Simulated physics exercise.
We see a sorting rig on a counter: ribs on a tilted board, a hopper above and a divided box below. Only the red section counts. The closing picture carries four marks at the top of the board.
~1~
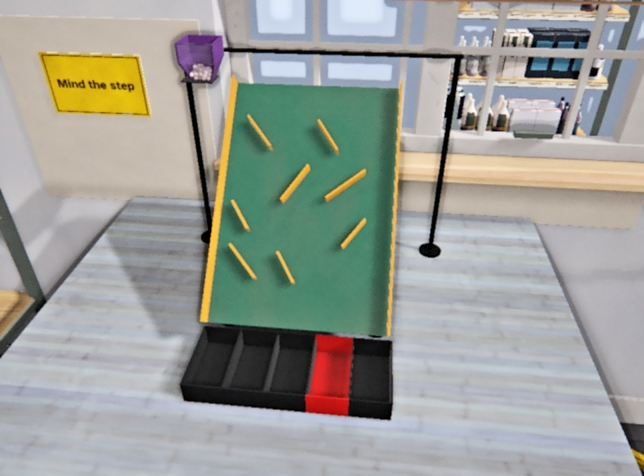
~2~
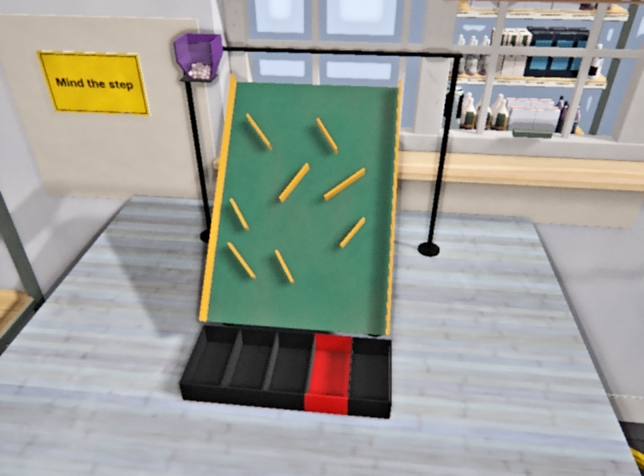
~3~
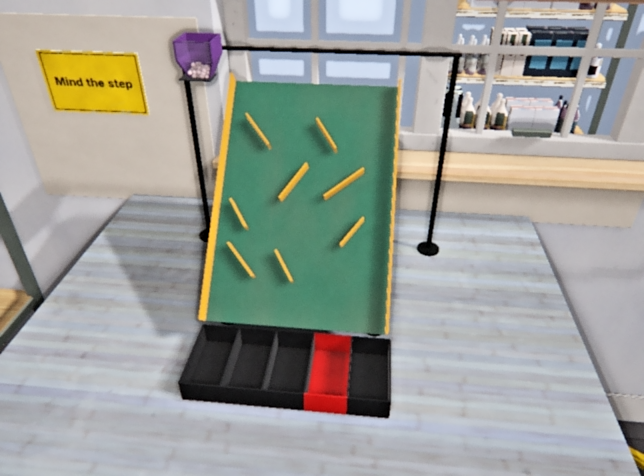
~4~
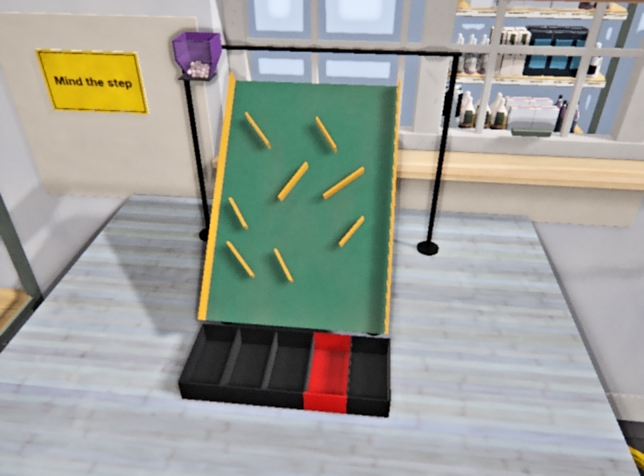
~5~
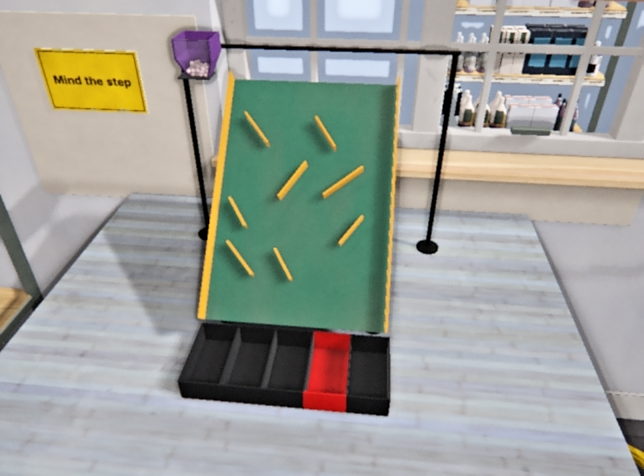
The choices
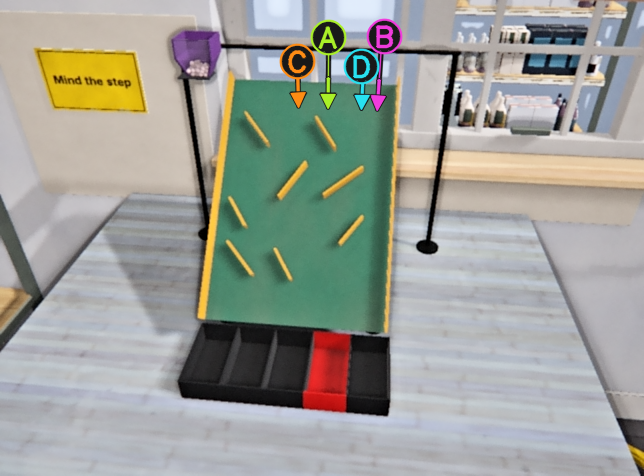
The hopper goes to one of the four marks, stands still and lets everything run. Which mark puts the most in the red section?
Mark A does it best.
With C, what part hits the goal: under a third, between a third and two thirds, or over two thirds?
It is under a third.
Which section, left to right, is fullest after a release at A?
The fourth.
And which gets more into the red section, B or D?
D.
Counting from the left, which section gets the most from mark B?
It is the fifth one.
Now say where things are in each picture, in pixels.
Hopper at (202, 72), sugar pearls, door shut, in the first frame.
Ribs (247, 114) to (269, 144), (317, 119) to (336, 149), (280, 198) to (307, 164), in the second frame.
Ribs (324, 196) to (364, 168), (230, 198) to (245, 227), (340, 245) to (363, 217), in the third frame.
Ribs (227, 242) to (252, 275), (275, 249) to (291, 280), in the fourth frame.
Red section at (325, 401), number 4 of 5 from the left, in the fifth frame.
On the marked copy, mark A meets the board at (328, 103); mark B meets the board at (377, 105); mark C meets the board at (298, 102); mark D meets the board at (361, 104).
With A, about a third in the red section, about half in other sections, a small part outside the box.
With B, a small part in the red section, most in other sections, a small part outside the box.
With C, a small part in the red section, most in other sections, a small part outside the box.
With D, about a third in the red section, about half in other sections, a small part outside the box.
